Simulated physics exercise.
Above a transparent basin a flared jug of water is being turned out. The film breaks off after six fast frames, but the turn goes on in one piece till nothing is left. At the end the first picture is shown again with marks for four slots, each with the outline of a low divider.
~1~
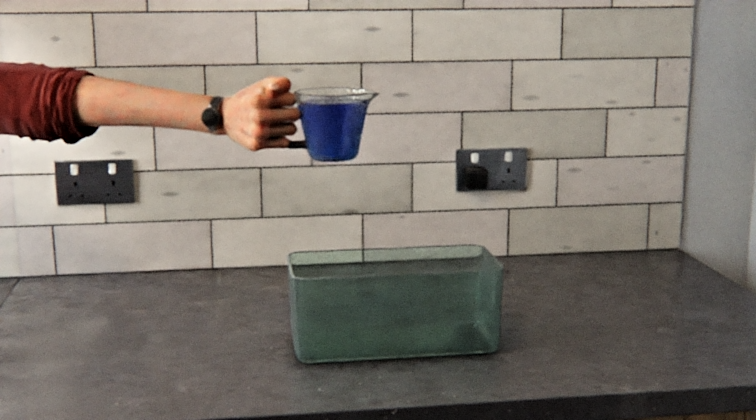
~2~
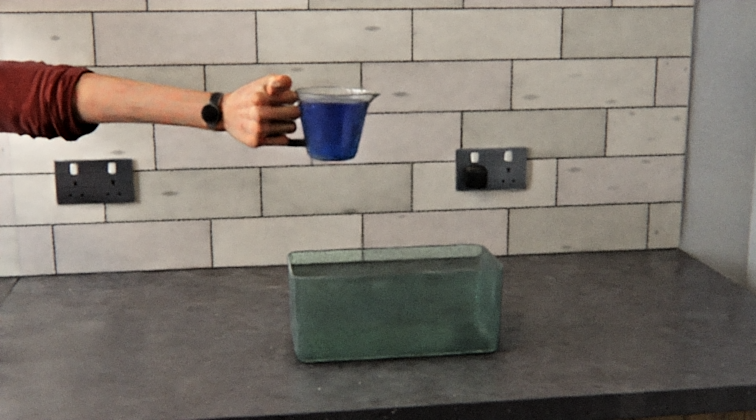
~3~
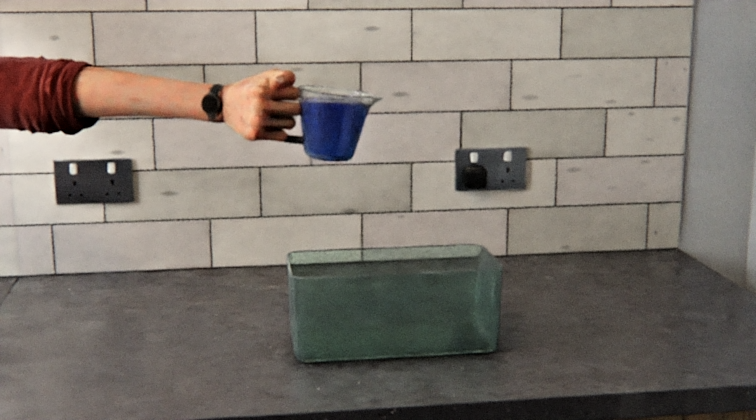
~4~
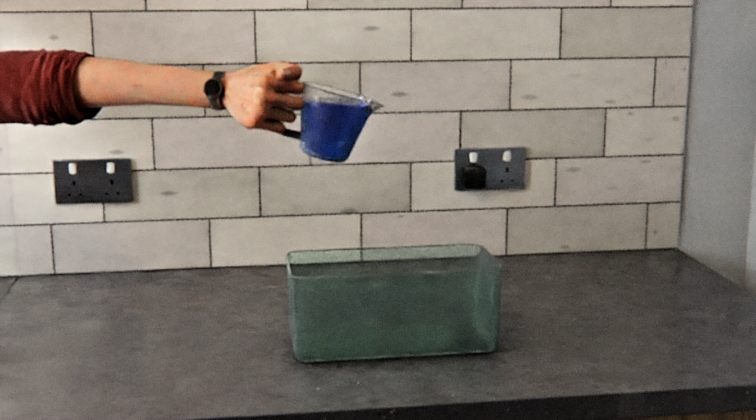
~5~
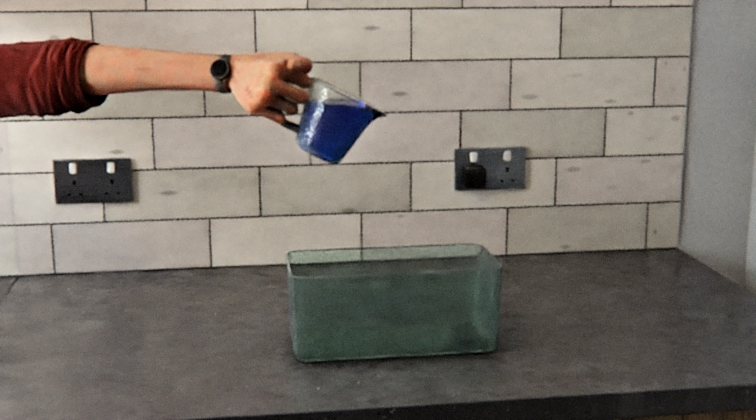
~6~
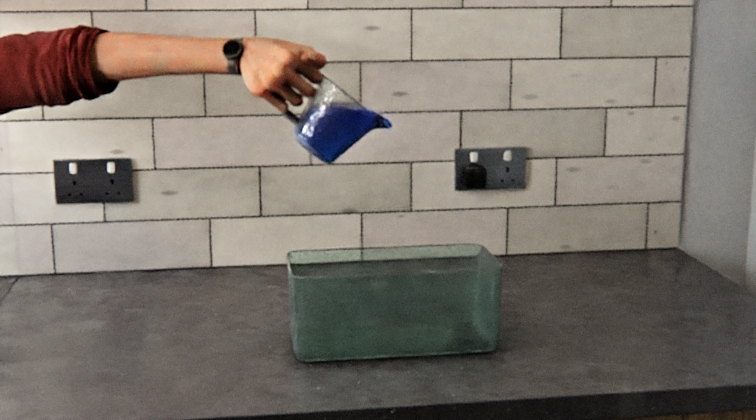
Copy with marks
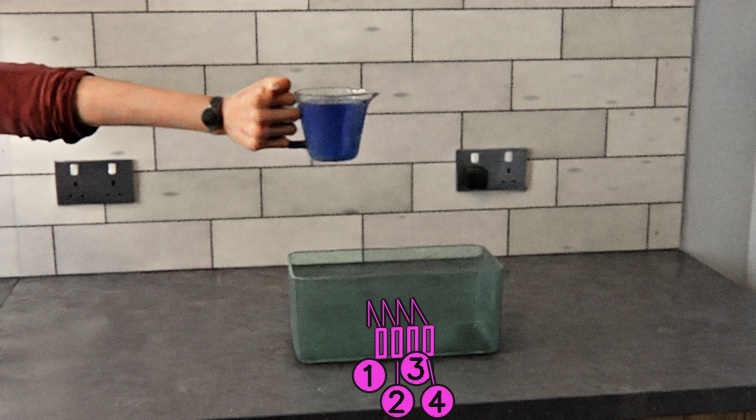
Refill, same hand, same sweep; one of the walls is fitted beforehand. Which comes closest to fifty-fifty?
Place 4 does it best.
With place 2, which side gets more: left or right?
The right one.
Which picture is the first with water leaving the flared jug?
In picture 6.
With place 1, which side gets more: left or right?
More ends on the right.
On the marked copy, 1 at (381, 362); 2 at (397, 361); 3 at (413, 360); 4 at (428, 360).
With 1, about 11 % ends left of the wall and 84 % right of it; 5 % is lost outside.
With 2, about 10 % ends left of the wall and 85 % right of it; 5 % is lost outside.
With 3, about 18 % ends left of the wall and 78 % right of it; 4 % is lost outside.
With 4, about 53 % ends left of the wall and 43 % right of it; 4 % is lost outside.
